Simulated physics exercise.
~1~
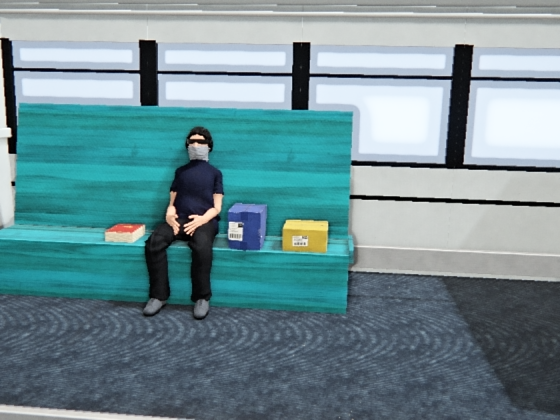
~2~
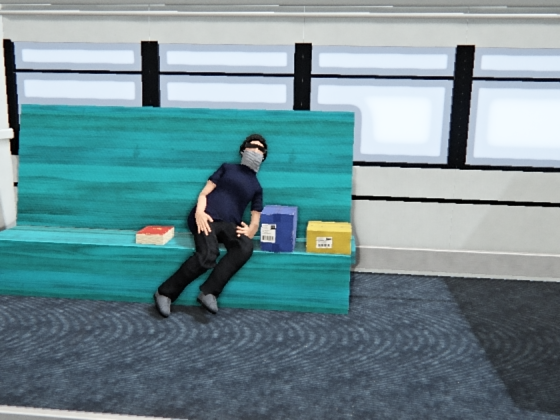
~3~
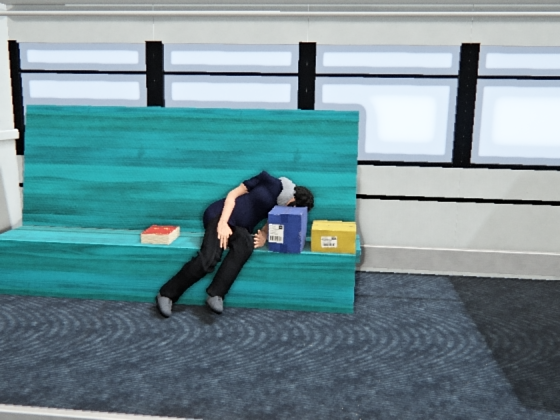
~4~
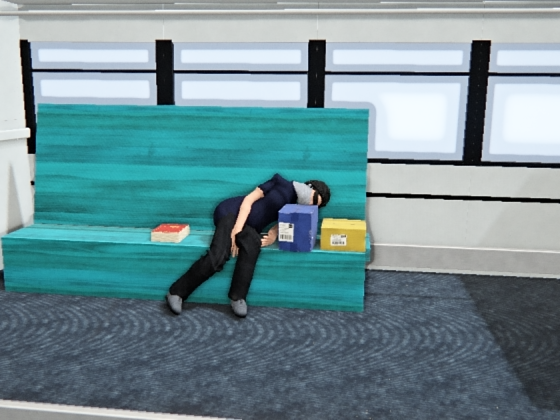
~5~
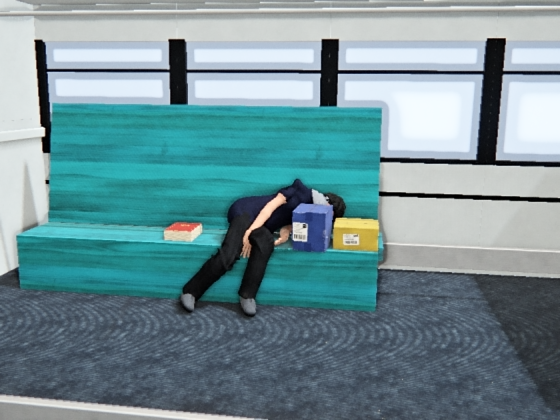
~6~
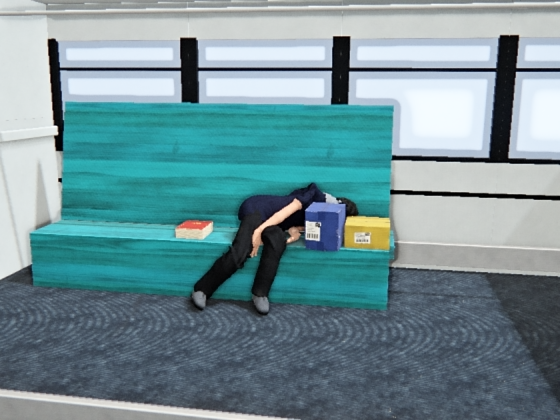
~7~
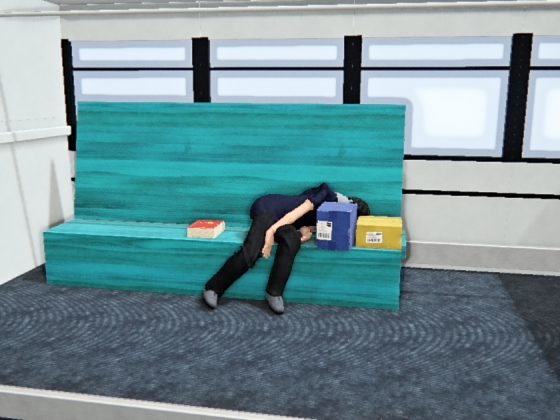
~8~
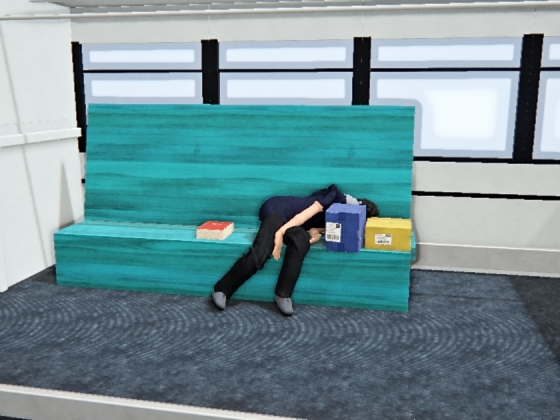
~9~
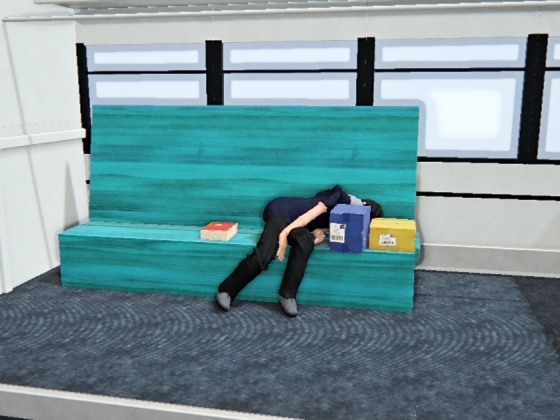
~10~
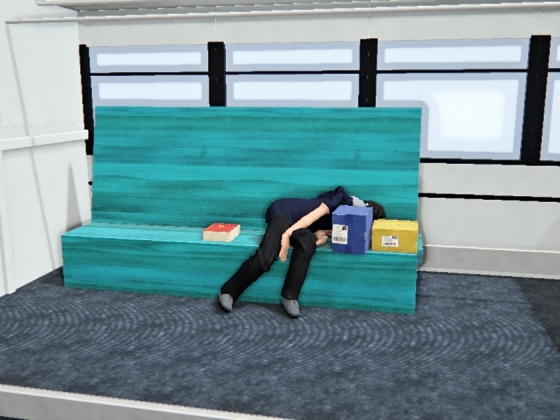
A person in dark clothes sat on a teal bench between a red book and two boxes, then tipped over to the right and slumped behind the blue box, staying bent over there while the blue and yellow boxes and the book remained on the seat.
